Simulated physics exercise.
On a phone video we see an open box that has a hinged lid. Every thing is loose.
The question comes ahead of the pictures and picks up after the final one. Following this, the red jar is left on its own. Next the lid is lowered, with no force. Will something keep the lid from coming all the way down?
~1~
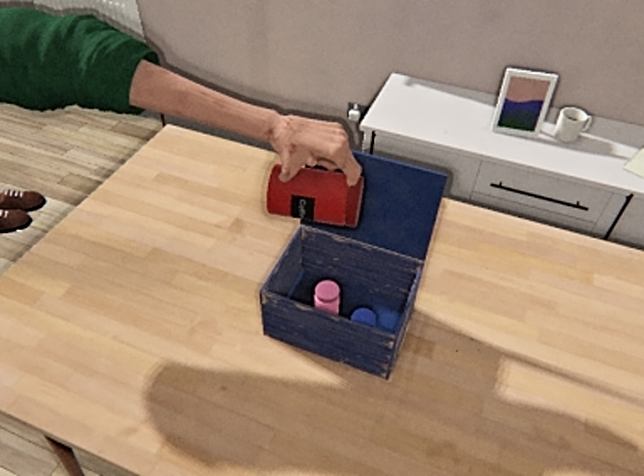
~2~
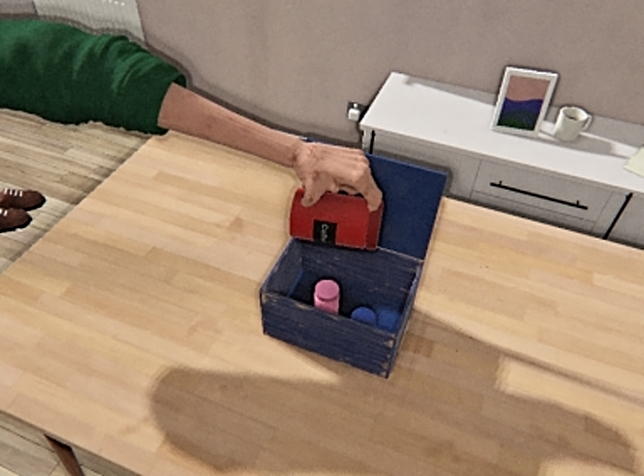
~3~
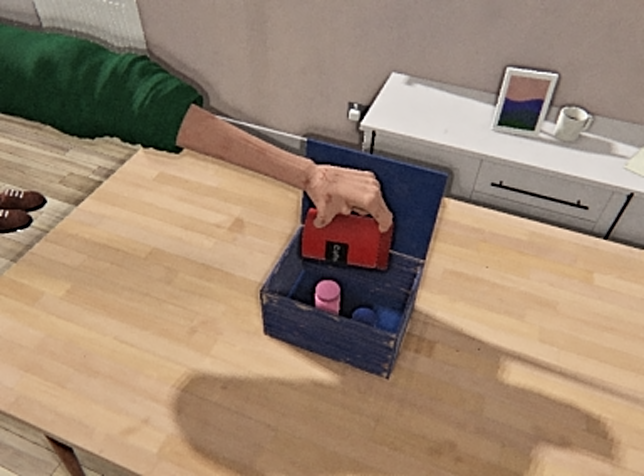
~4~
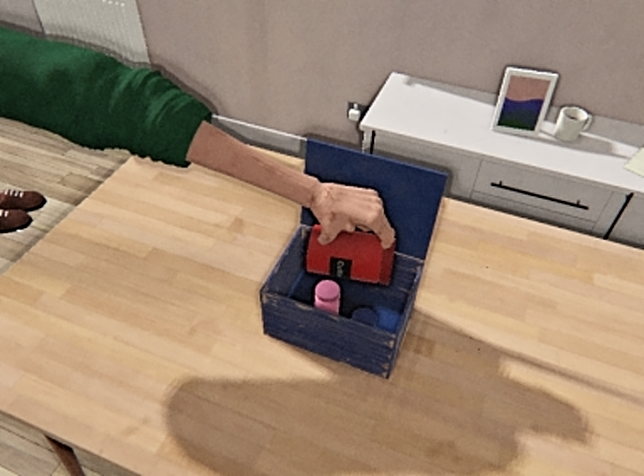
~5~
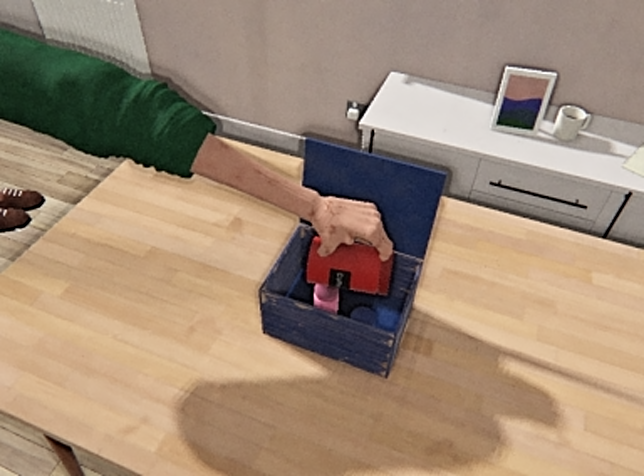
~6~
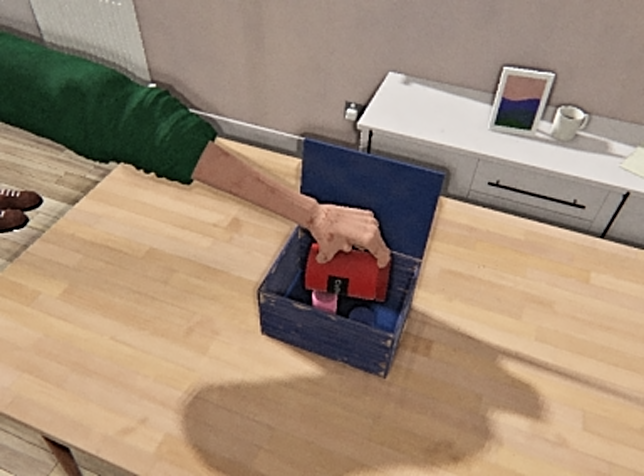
Yes, it stays propped open.
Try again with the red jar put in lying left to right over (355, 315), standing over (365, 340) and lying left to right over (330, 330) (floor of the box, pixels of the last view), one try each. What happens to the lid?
1: Closed. 2: Open. 3: Open.
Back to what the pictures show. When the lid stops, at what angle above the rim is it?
The answer is about 35 degrees.
Then, 0.40 s on from there, red jar shifted about its own width near (379, 292).
Then, 1.30 s on from there, lid 82° above the rim; red jar shifted about its own width near (384, 297).
Then, 1.70 s on from there, lid 45° above the rim; red jar shifted about its own width near (384, 297).
In the end, lid 33° above the rim; moved from the start, red jar; the other 2 unmoved. At the end, from the last picture's camera, red jar near (385, 296).
